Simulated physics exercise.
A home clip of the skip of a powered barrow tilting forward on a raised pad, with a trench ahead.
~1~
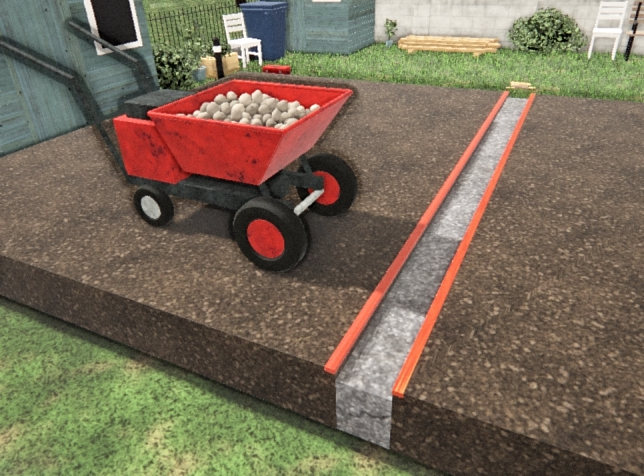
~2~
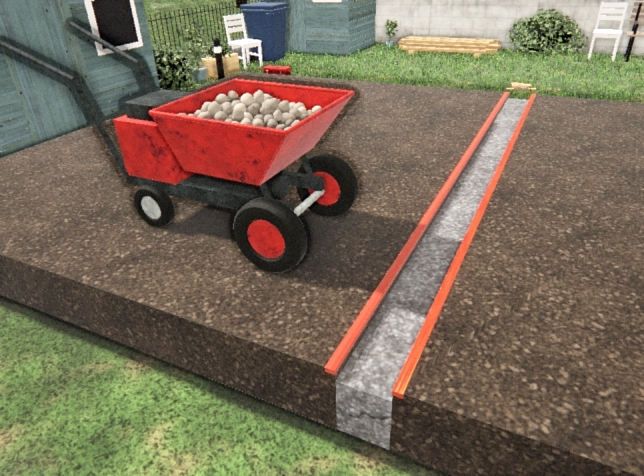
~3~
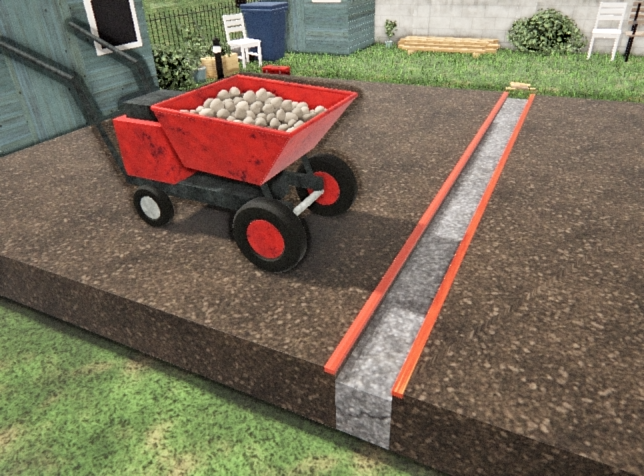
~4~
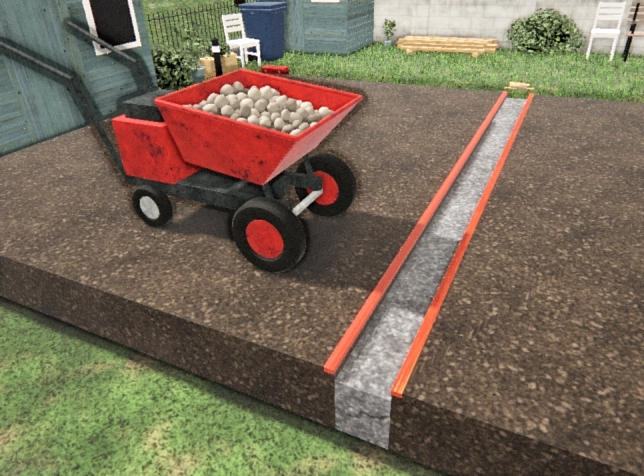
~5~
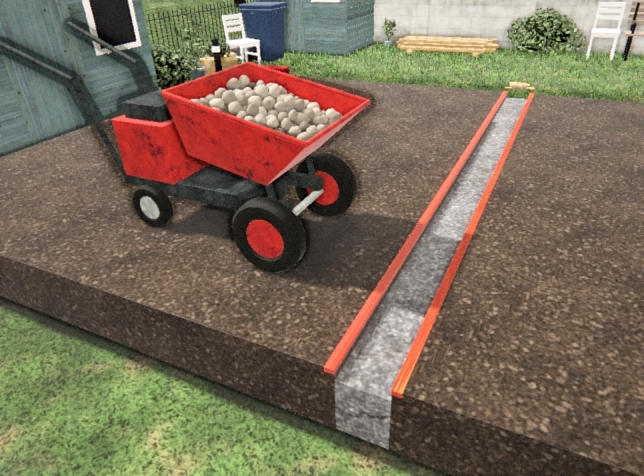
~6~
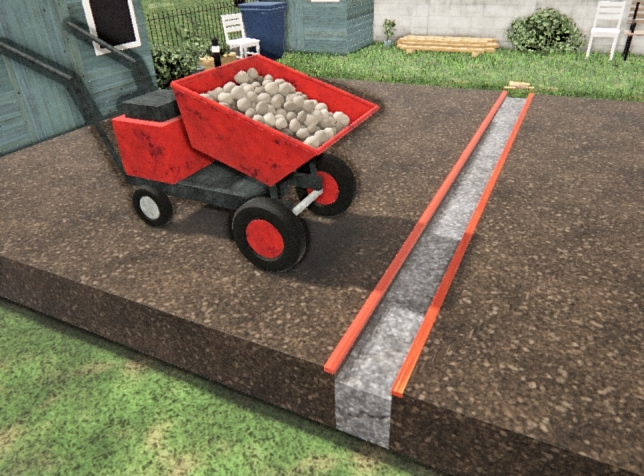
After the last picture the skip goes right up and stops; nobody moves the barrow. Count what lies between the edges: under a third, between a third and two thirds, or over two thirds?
The trench ends with from one third to two thirds of it.
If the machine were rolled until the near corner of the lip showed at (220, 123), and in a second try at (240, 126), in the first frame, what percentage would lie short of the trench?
Roughly 60 per cent, and 40 per cent.
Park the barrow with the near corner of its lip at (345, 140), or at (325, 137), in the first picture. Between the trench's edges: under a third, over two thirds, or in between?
First under a third, then below one third.
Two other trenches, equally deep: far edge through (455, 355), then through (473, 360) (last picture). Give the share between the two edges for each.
In turn 80 and 90 in a hundred.
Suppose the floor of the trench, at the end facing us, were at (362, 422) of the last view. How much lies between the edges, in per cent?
It comes to 70 per cent or so.
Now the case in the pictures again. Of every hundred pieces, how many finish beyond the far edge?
Roughly 35 in a hundred.
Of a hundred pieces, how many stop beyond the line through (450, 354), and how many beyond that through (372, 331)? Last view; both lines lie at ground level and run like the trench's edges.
Roughly 20 per cent, and 80 per cent.
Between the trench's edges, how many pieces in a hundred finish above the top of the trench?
Some 65 per cent.
Shortly afterwards, skip tipped steeply; the whole lot in the skip.
Next, skip tipped steeply; the bulk in the skip; a little in or heaped over the trench; only a few beyond it; a little falling.
Some moments later, skip tipped right over; near a quarter in the skip; only a few short of the trench; near half in or heaped over the trench; near a third beyond it.
In the end, skip tipped right over; only a few in the skip; a little short of the trench; near half in or heaped over the trench; near a third beyond it.
